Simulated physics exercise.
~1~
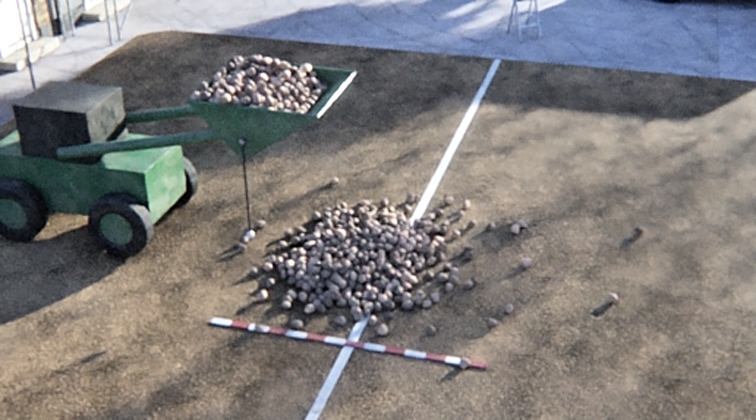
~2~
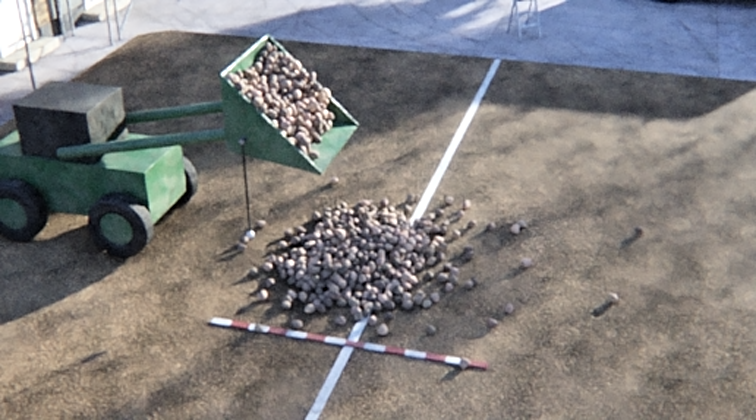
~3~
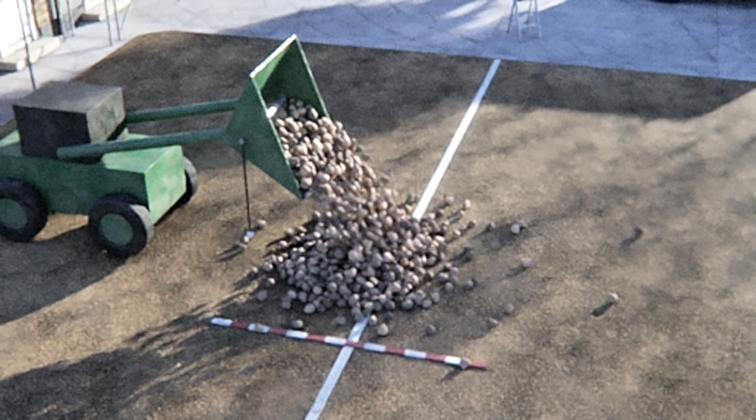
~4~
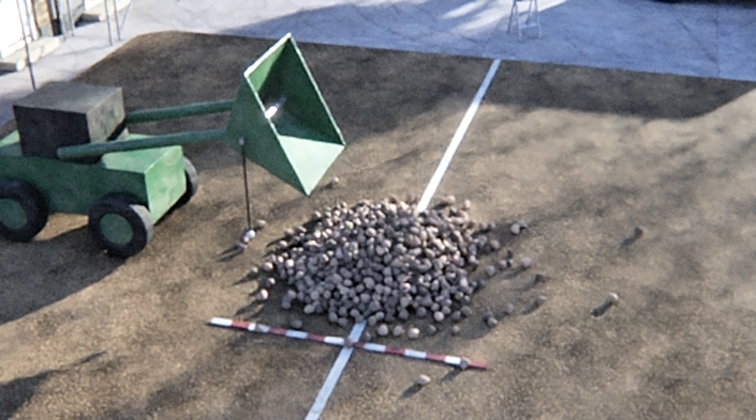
Green wheeled loader tipping its bucket and pouring brown stones onto an existing pile, which spreads right across a white line.
